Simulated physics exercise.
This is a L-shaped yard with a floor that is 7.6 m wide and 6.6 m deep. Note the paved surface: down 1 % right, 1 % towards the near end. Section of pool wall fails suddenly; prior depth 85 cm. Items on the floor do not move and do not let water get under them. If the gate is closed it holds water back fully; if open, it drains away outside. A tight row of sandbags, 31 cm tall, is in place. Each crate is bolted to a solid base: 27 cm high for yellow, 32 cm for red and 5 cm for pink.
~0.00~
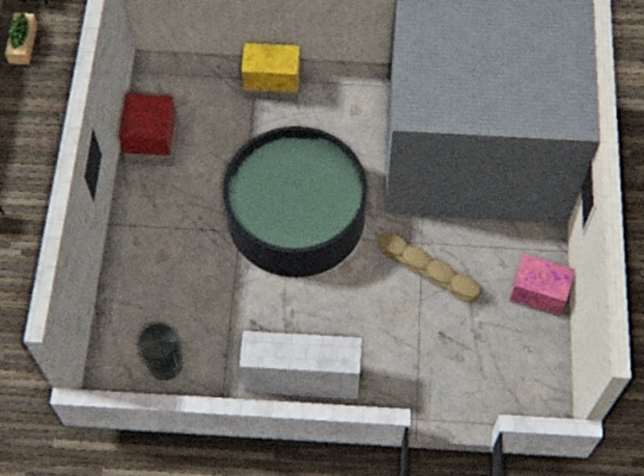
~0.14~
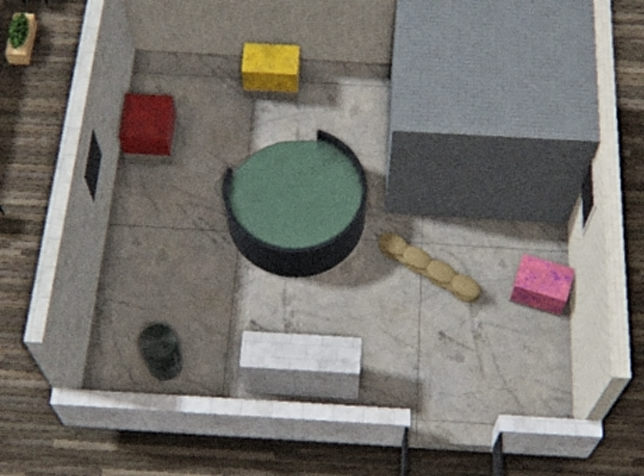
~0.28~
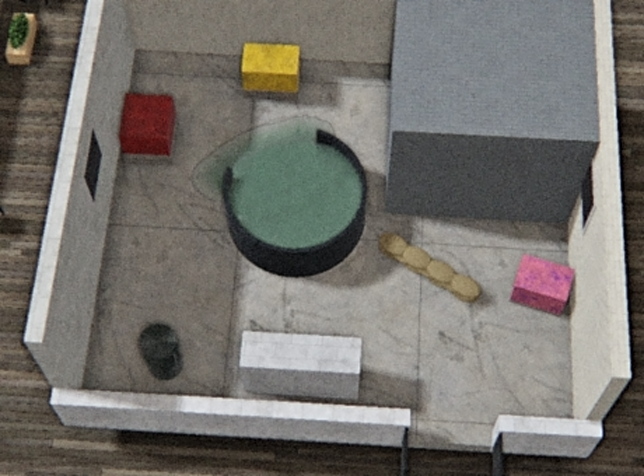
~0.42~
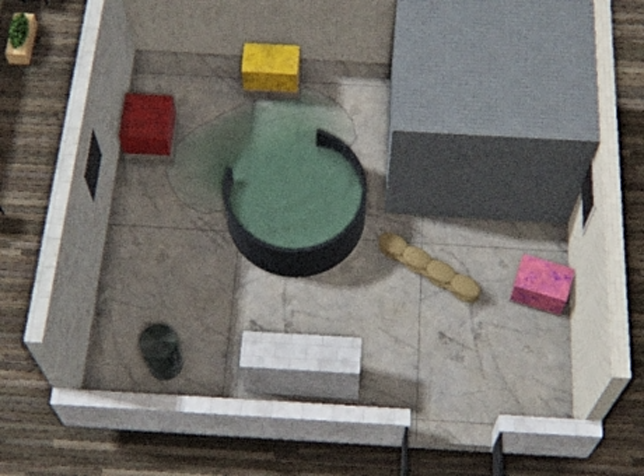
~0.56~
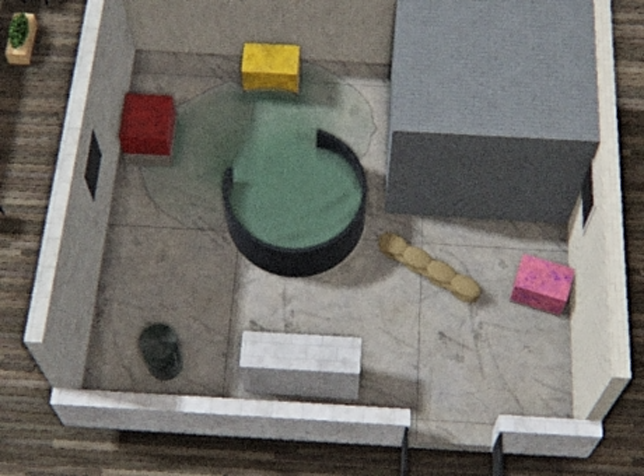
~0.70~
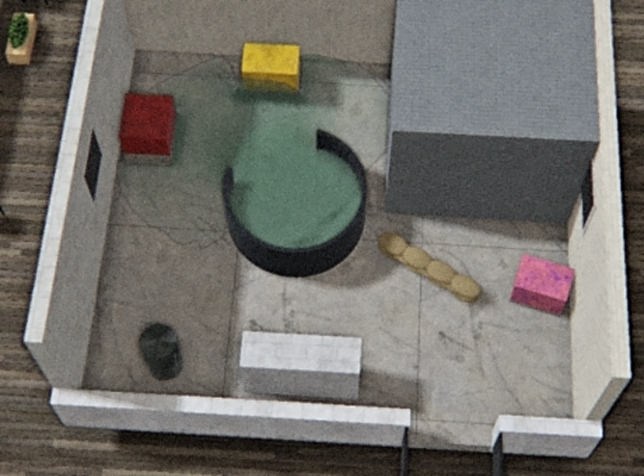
Round dark-walled pool of green water breaching at the back, spilling a thin sheet across the walled yard floor around red and yellow blocks.
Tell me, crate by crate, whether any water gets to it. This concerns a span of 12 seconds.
Here it is: Yellow crate, water gets to it; red crate, water gets to it; pink crate, water gets to it.
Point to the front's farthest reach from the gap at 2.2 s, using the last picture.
Point: Roughly (94, 317).
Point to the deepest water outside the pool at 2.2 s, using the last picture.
Look around (135, 54).
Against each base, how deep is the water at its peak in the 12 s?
Topping out, yellow sees 62, red sees 40 and pink sees 14, all in cm.
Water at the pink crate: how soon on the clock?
Arrival: Pink 4.0 s.
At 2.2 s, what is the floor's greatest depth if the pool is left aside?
Around 48 centimetres.
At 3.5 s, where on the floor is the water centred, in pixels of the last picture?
About (250, 151).
After 1.4 s water covers 25 % of the floor and is deepest (66 cm) near (135, 54); yellow plinth reached, red plinth reached, pink plinth not reached.
After 2.2 s water covers 35 % of the floor and is deepest (48 cm) near (135, 54); yellow plinth reached, red plinth reached, pink plinth not reached.
After 3.5 s water covers 55 % of the floor and is deepest (34 cm) near (247, 60); yellow plinth reached, red plinth reached, pink plinth not reached.
After 7.0 s water covers 85 % of the floor and is deepest (22 cm) near (80, 404); yellow plinth reached, red plinth reached, pink plinth reached.
After 12.0 s water covers 95 % of the floor and is deepest (18 cm) near (573, 435); highest at the yellow plinth 62 cm, highest at the red plinth 40 cm, highest at the pink plinth 14 cm.
